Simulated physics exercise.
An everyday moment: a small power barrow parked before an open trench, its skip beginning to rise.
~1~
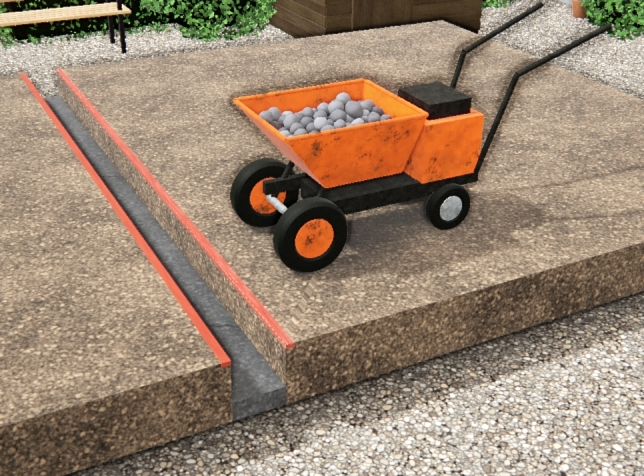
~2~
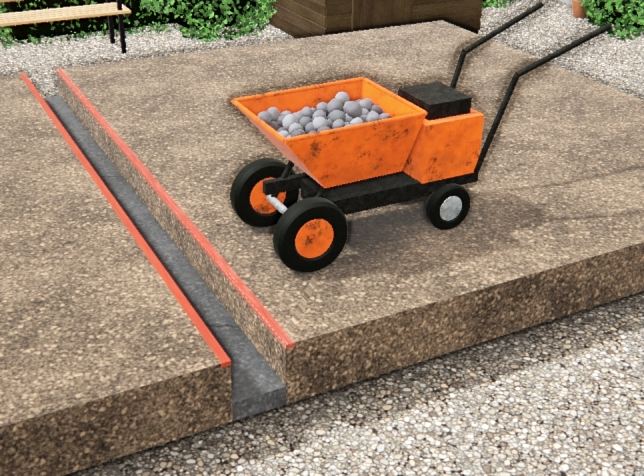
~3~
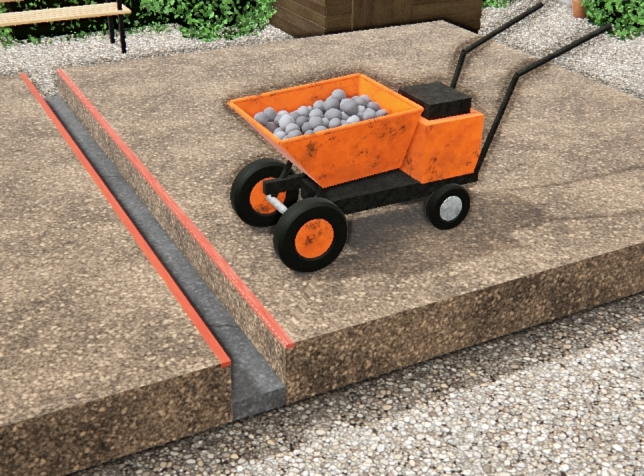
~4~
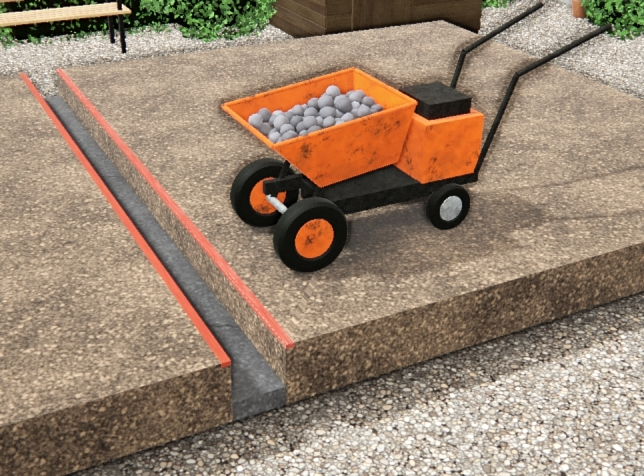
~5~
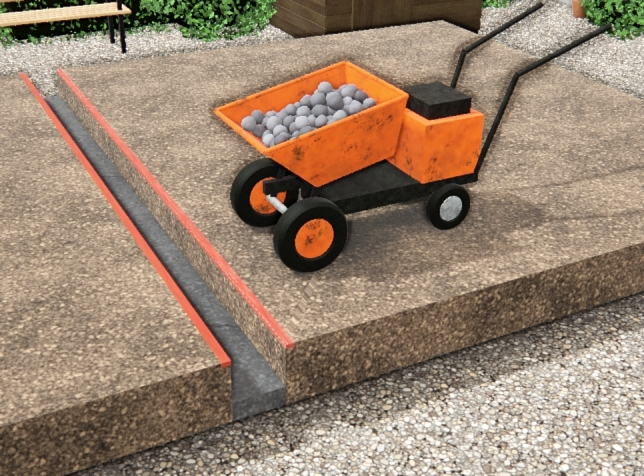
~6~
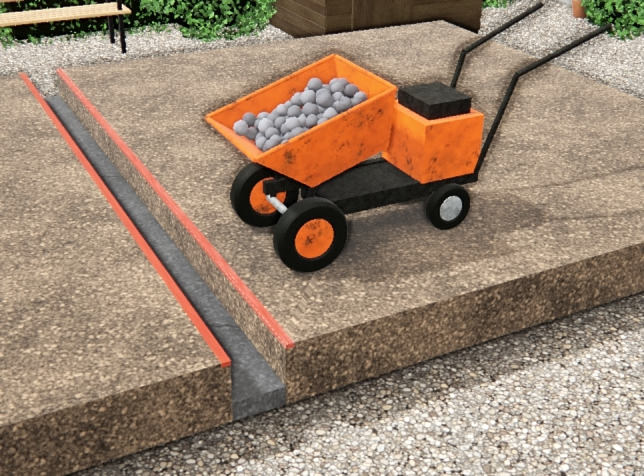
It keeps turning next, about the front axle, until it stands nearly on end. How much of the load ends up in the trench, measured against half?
I predict the trench will fail to catch most of it.
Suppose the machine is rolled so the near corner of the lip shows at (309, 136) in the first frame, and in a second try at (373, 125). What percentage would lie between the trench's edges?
The share would be near 60 percent, and then near 50 percent.
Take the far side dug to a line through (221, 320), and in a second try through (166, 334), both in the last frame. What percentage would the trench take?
In order, some 10 and some 80 percent.
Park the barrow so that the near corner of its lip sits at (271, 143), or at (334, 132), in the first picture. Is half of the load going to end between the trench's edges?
For the first try, shy of half; for the second, past the halfway mark.
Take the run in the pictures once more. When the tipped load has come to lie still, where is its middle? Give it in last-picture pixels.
The centre settles at about (136, 276).
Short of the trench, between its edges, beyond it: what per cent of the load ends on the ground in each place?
I'd estimate short near 0, between near 30 and beyond near 70 per cent.
Just after the last frame, skip tipped steeply; every one in the skip.
A moment on, skip tipped right over; the larger part in the skip; just a few in or heaped over the trench; about a tenth beyond it; about a tenth falling.
Further on, skip tipped right over; roughly a quarter in the skip; about a tenth in or heaped over the trench; roughly two thirds beyond it.
When it is over, skip tipped right over; roughly a quarter in or heaped over the trench; roughly two thirds beyond it.
